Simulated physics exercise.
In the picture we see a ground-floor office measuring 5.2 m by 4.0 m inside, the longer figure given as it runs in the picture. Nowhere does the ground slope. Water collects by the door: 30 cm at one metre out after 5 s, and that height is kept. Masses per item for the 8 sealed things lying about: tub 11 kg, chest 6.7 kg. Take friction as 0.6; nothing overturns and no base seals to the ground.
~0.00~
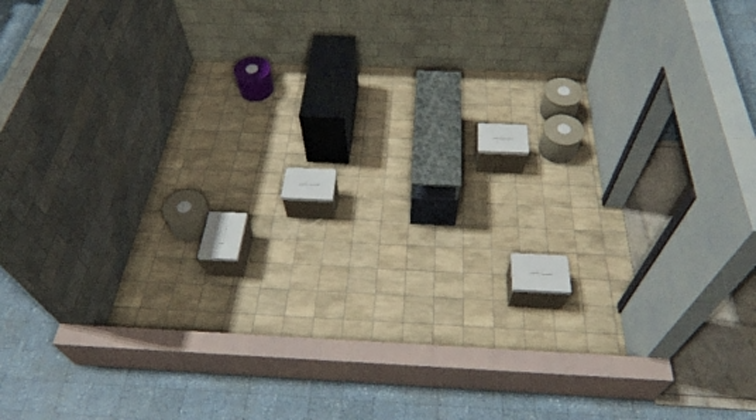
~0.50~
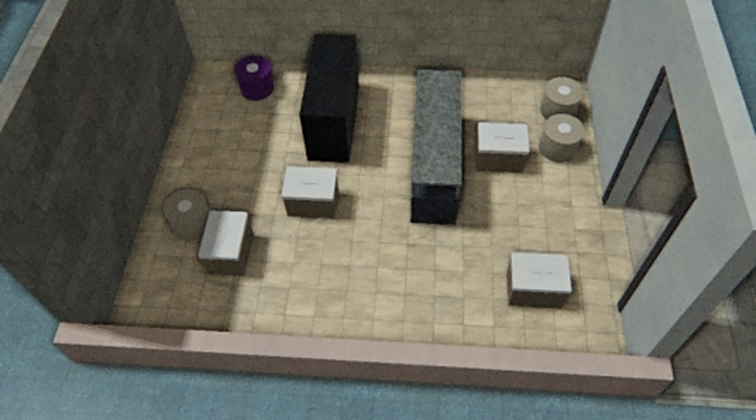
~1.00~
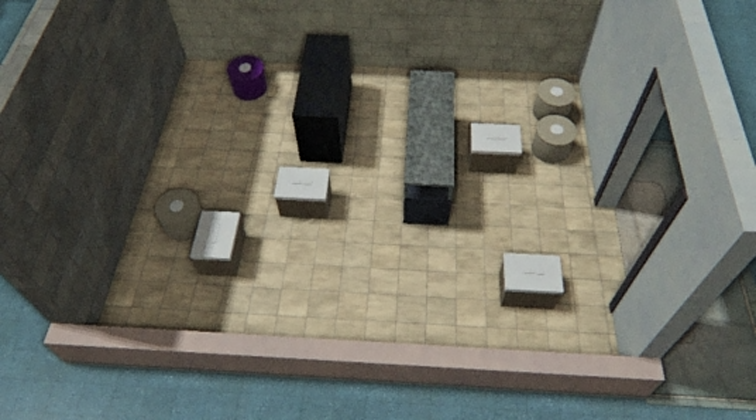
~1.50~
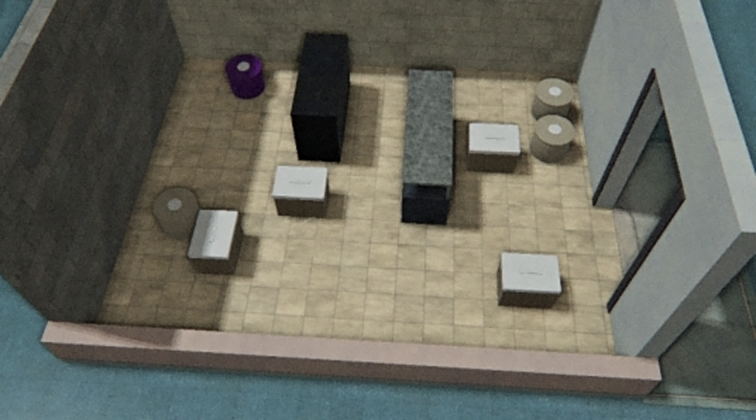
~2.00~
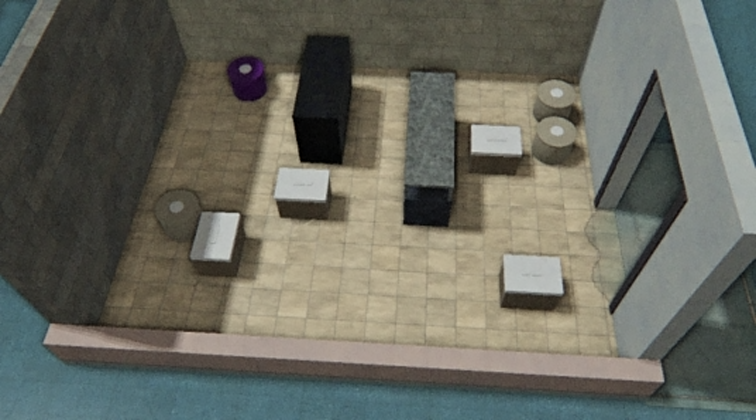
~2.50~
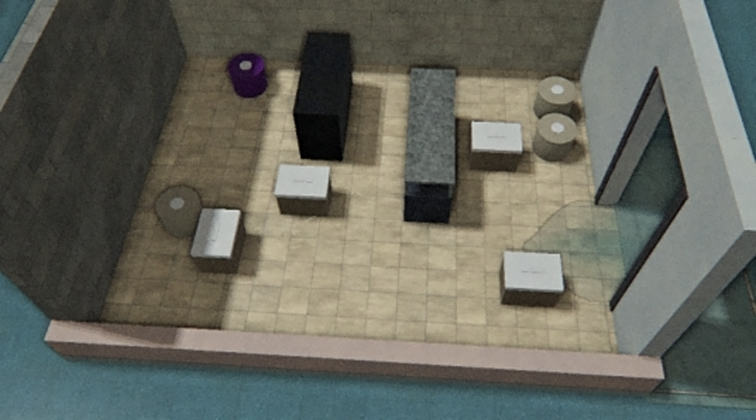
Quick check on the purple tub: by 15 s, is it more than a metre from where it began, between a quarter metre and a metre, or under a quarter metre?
More than a metre.
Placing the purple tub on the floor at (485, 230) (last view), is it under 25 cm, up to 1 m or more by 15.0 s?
What happens is it gets pushed a long way.
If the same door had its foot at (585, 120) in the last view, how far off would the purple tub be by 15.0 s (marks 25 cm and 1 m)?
Purple tub: Drifts slightly.
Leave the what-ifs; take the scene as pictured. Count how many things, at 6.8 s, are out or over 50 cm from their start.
It comes to 2.
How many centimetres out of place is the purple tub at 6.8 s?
By then it has shifted roughly 0 cm.
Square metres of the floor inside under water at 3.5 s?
Wet area: Approx. 3.0 m2.
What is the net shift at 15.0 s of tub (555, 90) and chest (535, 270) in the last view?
In turn: 20 cm, 300 cm.
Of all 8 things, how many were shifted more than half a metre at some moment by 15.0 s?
That makes 8.
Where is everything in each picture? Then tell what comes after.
The purple tub at (252, 69), on the bottom; 0.0 m2 under water; 0 of 8 have shifted, in the first picture.
The purple tub at (252, 68) rests on the ground; water covers 0.0 m2; 0 of 8 have shifted, in the second picture.
The purple tub at (245, 68), on the bottom; water covers 0.0 m2; 0 of 8 have shifted, in the third picture.
The purple tub at (244, 67), on the bottom; 0.0 m2 under water; 0 of 8 have shifted, in the fourth picture.
The purple tub at (245, 69) rests on the ground; water covers 0.1 m2; 0 of 8 have shifted, in the fifth picture.
The purple tub at (246, 66) rests on the ground; 0.7 m2 under water; 0 of 8 have shifted, in the sixth picture.
After 3.5 s the purple tub is near (246, 66), 0.0 m from its start, aground; 0 afloat.
After 6.8 s the purple tub is near (246, 66), 0.0 m from its start, aground; 1 afloat.
After 11.0 s the purple tub is near (280, 78), 0.6 m from its start, afloat; 8 afloat.
After 15.0 s the purple tub is near (360, 241), 3.0 m from its start, afloat; 8 afloat.
